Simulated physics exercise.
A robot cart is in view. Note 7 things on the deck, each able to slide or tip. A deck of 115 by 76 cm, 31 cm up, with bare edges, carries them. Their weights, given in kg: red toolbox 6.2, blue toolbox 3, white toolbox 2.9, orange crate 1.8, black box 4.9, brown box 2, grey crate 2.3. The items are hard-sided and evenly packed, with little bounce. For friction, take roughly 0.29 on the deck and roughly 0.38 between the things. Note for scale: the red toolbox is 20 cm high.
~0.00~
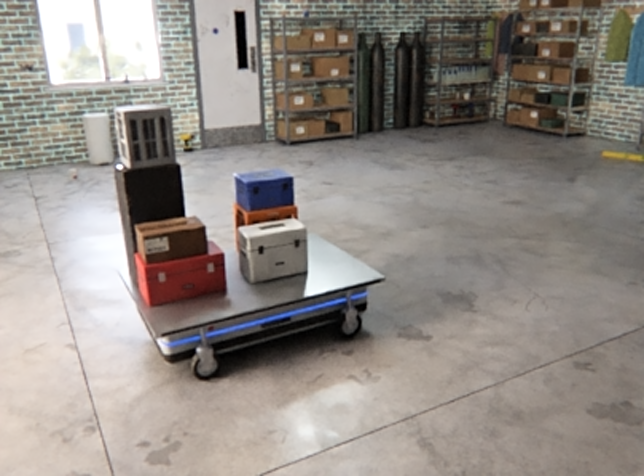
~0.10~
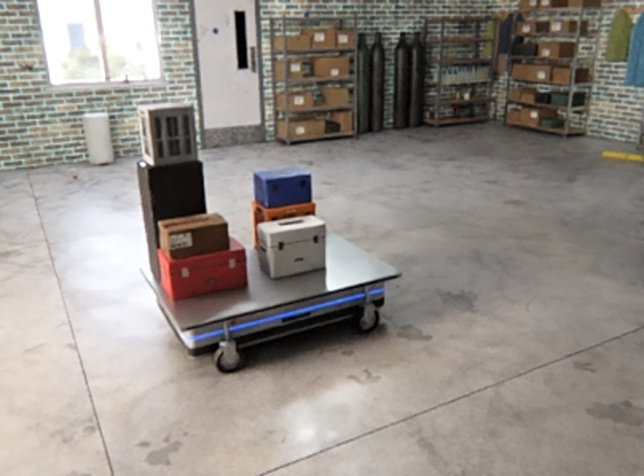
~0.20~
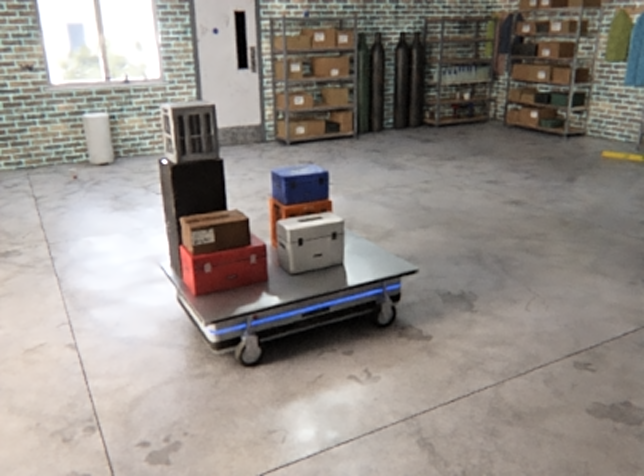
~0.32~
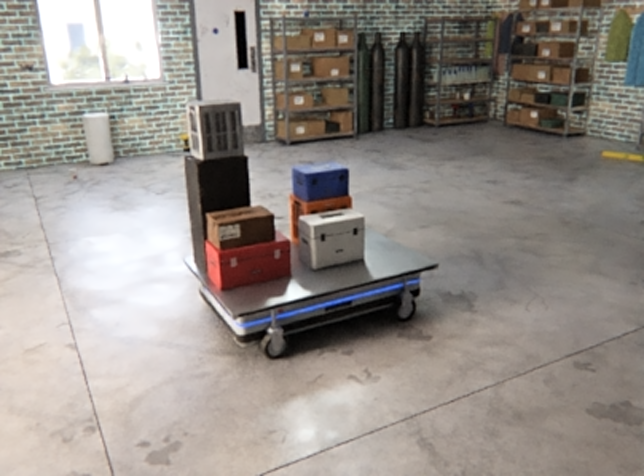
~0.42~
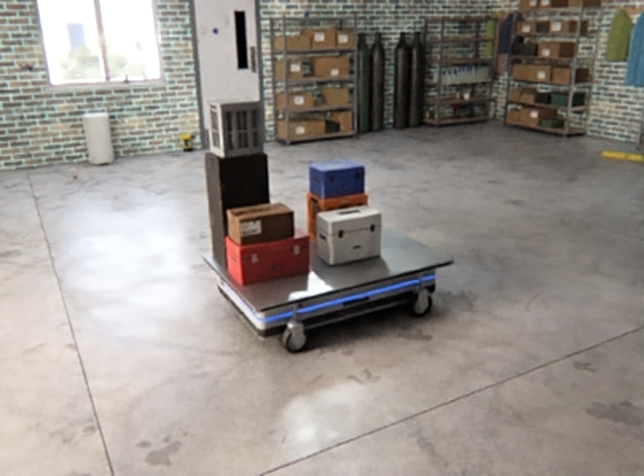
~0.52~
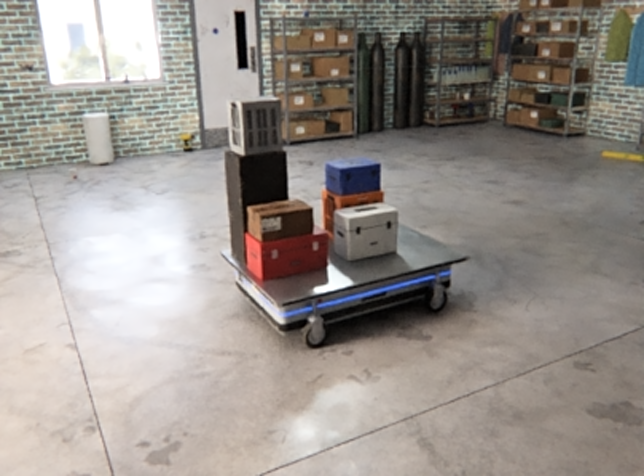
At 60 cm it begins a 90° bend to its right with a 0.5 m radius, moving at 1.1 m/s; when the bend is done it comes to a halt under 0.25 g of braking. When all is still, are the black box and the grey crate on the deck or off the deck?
One by one: The black box gets ejected, the grey crate gets ejected.
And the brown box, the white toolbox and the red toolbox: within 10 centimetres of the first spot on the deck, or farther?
Well, the brown box remains where it was; the white toolbox winds up somewhere else; and the red toolbox remains where it was.
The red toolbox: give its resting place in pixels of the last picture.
Its centre ends close to (496, 285) in the last view.
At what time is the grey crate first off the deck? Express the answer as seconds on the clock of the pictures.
At about 1.2 s.
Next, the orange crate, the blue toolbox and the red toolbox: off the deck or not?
Once it all settles, the orange crate leaves its surface, the blue toolbox leaves its surface and the red toolbox stays on its surface.
Around 1.02 s, cart has run 112 cm, turned 43°; blue toolbox and orange crate now off the deck; grey crate at 3° to upright near (380, 116); black box at 3° to upright near (376, 193).
Around 1.32 s, cart has run 145 cm, turned 80°; grey crate now off the deck; black box at 24° to upright near (468, 196); white toolbox shifted 42 cm.
Around 1.72 s, cart has run 185 cm, turned 90°; black box now off the deck; white toolbox shifted 45 cm.
Finally (2.4 s), off the deck, blue toolbox, orange crate, black box and grey crate; not toppled but over 10 cm from the start, white toolbox; the other 2 still in place (within 10 cm).
